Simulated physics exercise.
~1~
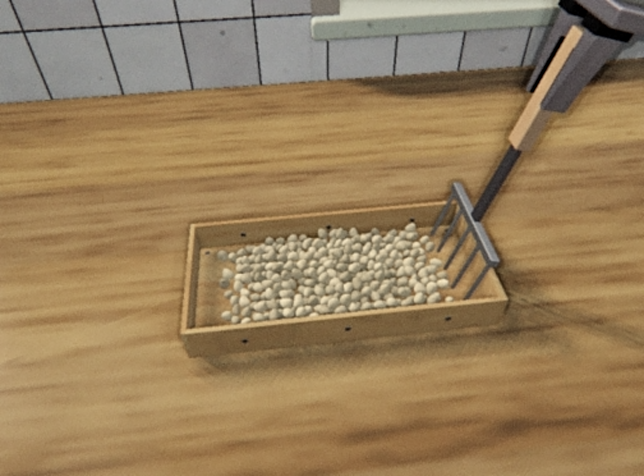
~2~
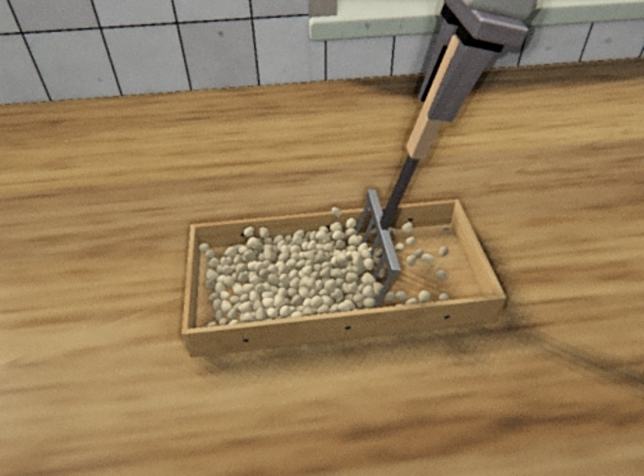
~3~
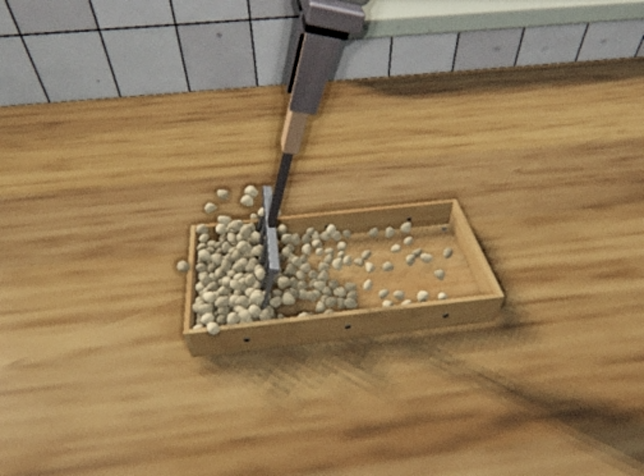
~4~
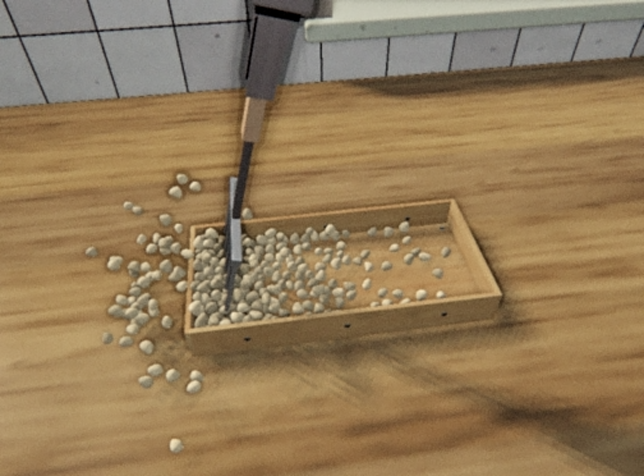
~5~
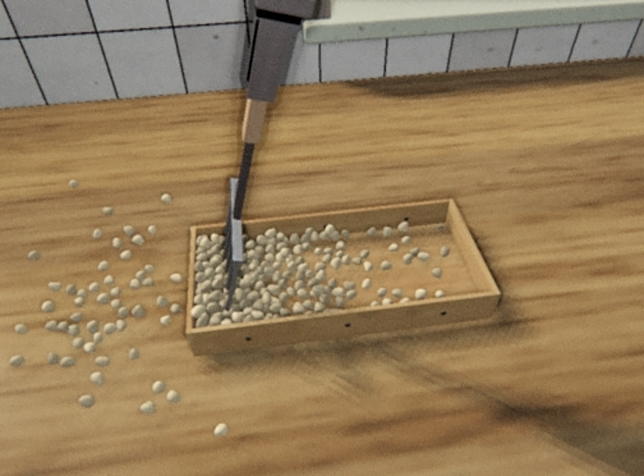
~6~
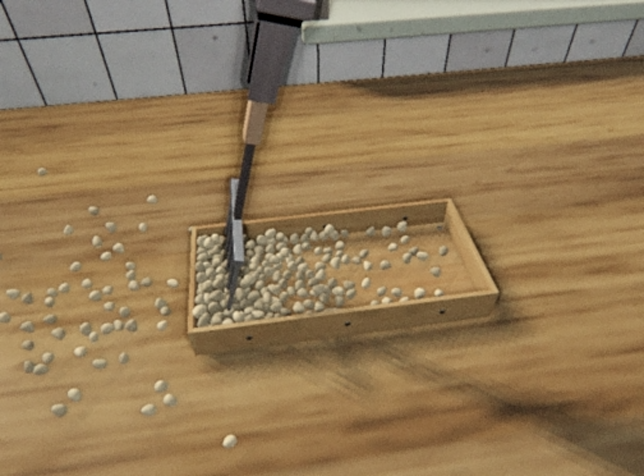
The footage shows a robot arm dragging a fork-like tool leftward through pale dried beans in a shallow wooden tray, heaping them at the left end until some spill over. The tool stops there, and the spilled beans scatter and lie across the table while most remain in the tray.
